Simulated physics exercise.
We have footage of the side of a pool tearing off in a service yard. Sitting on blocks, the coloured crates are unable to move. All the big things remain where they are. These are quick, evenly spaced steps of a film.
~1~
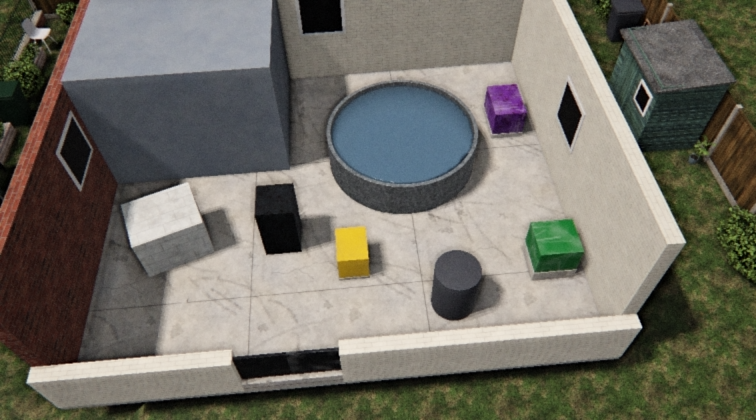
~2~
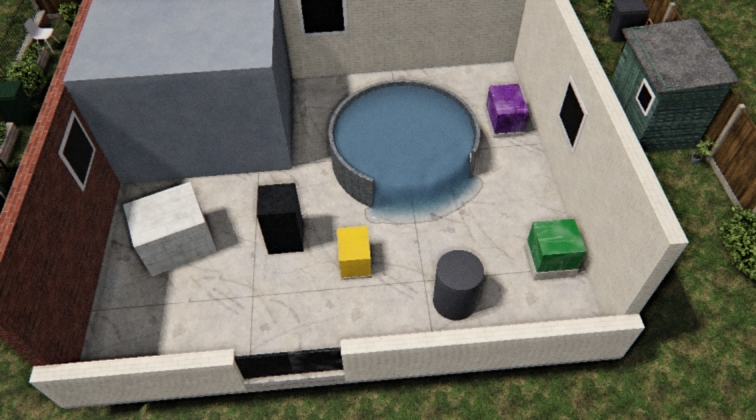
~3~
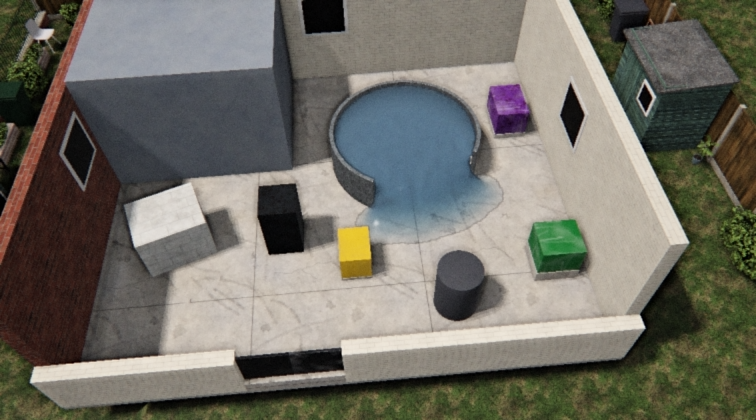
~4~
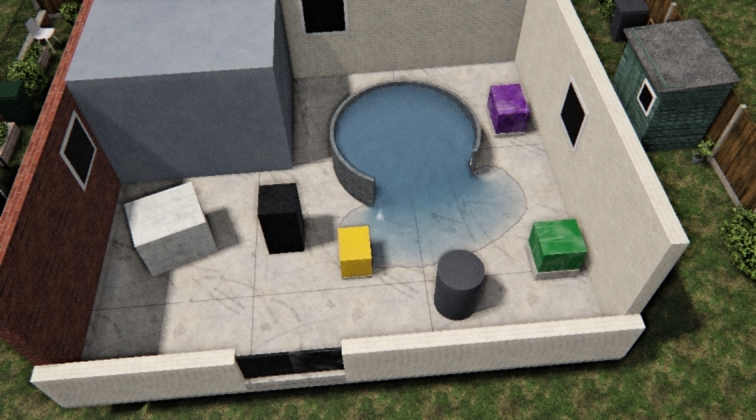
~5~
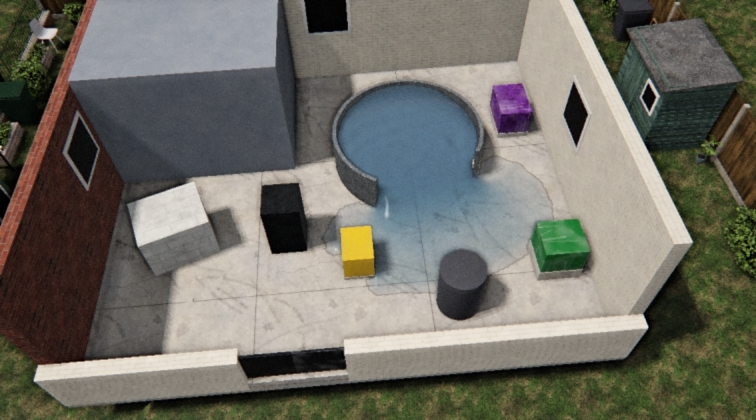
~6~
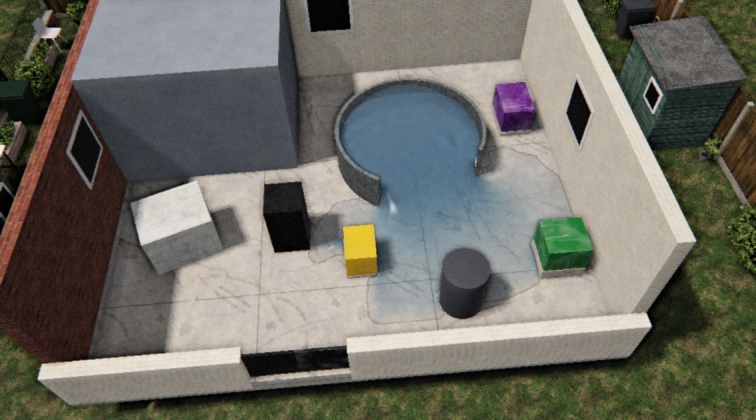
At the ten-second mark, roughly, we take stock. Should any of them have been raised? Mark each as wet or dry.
Green crate: Wet; yellow crate: Wet; purple crate: Wet.
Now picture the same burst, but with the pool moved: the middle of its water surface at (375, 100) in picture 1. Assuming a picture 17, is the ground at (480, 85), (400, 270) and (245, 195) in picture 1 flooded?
As listed: Free of water, covered, free of water.
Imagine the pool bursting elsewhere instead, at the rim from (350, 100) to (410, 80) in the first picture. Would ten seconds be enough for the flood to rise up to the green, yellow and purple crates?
Going through them, the green crate is never reached, the yellow crate gets reached and the purple crate gets reached.
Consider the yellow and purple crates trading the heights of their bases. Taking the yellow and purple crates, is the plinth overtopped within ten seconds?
One by one: The yellow crate is reached; the purple crate is reached.
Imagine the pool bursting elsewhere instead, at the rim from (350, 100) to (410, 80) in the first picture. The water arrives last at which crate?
Last in line is the green crate.
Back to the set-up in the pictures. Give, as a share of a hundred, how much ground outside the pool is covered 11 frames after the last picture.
Some 40 in a hundred.
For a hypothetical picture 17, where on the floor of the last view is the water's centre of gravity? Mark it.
I'd say near (438, 222).
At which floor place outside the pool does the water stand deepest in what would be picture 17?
Deepest spot: Near (606, 335).
A moment on, water covers 30 % of the floor; the green crate water round its plinth, the yellow crate water round its plinth, the purple crate water round its plinth.
Next, water covers 40 % of the floor; the green crate water round its plinth, the yellow crate water round its plinth, the purple crate water round its plinth.
Then, water covers 60 % of the floor; the green crate water round its plinth, the yellow crate water round its plinth, the purple crate water round its plinth.
Later, water covers 85 % of the floor; the green crate water round its plinth, the yellow crate water round its plinth, the purple crate water round its plinth.
In the end, water covers 100 % of the floor; the green crate was topped, the yellow crate was topped, the purple crate was topped.
